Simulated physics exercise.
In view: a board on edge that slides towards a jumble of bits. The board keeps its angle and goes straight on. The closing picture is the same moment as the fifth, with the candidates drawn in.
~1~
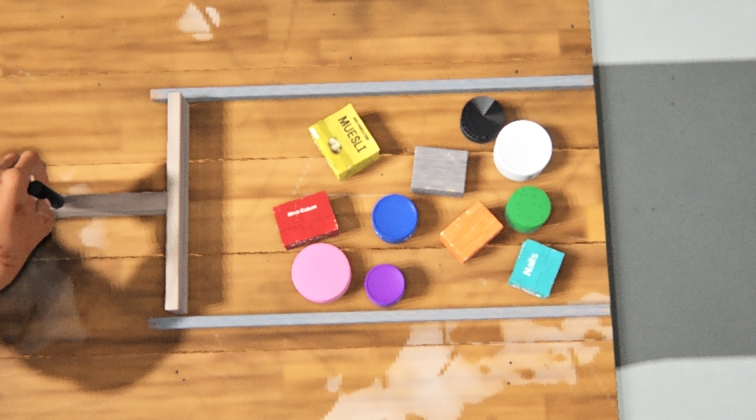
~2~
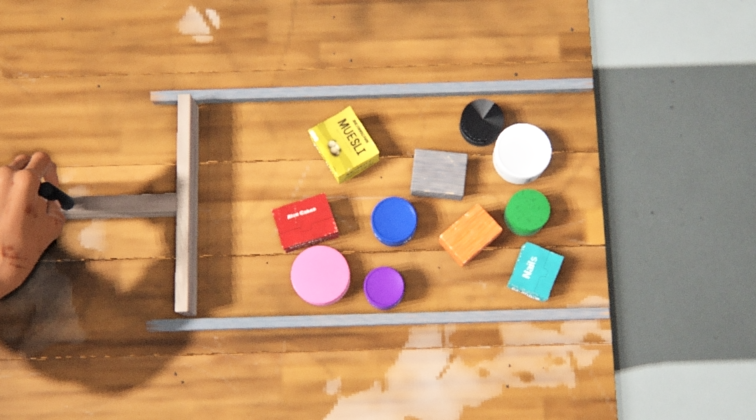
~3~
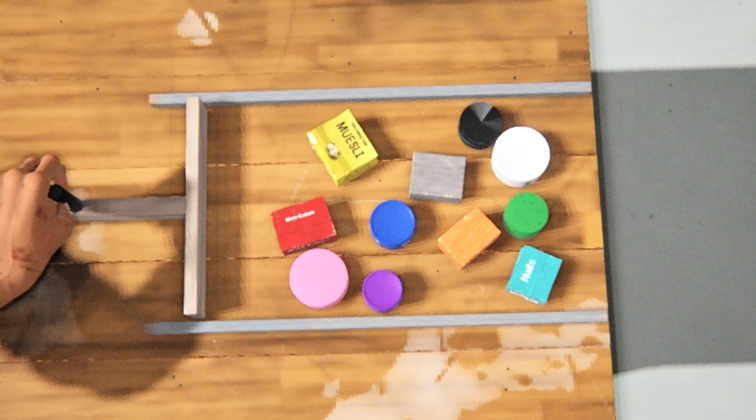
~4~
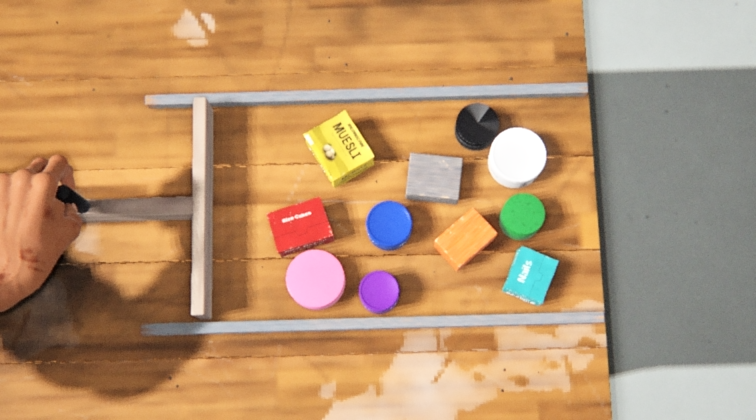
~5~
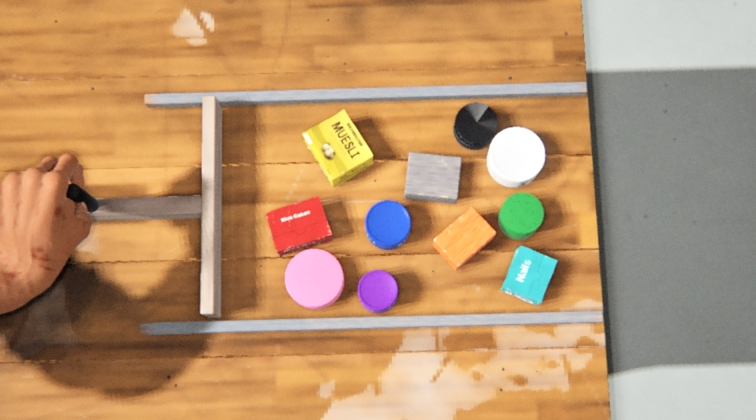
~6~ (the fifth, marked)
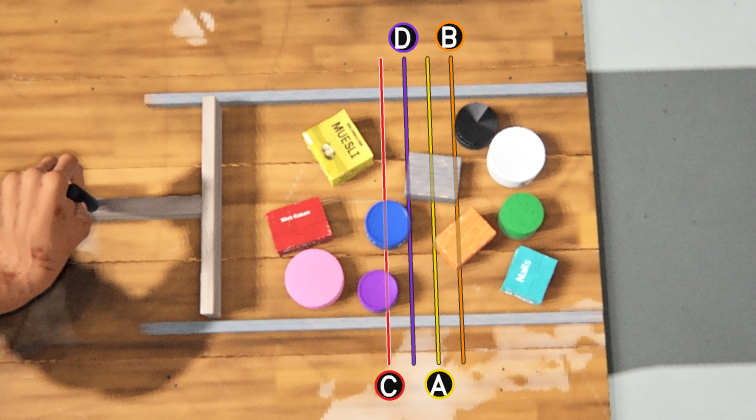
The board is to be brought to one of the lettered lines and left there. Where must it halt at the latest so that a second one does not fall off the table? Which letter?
Up to line B.
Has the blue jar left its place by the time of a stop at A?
Yes.
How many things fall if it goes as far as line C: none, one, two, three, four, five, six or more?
By then, none.
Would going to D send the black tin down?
By then, no.
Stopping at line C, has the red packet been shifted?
Yes.
On the marked copy, A at (433, 206); B at (457, 205); C at (385, 207); D at (409, 206).
Taking B. A third of the way, board (296, 200); pink pot (336, 281); red packet (335, 230).
Two thirds of the way, board (385, 197); orange block (489, 250); blue jar (472, 211).
When it is over, board (454, 196); white tub (586, 155); green pot (582, 215); none fallen.
As for the rest, A is within the limit but short; C is within the limit but short; D is within the limit but short.
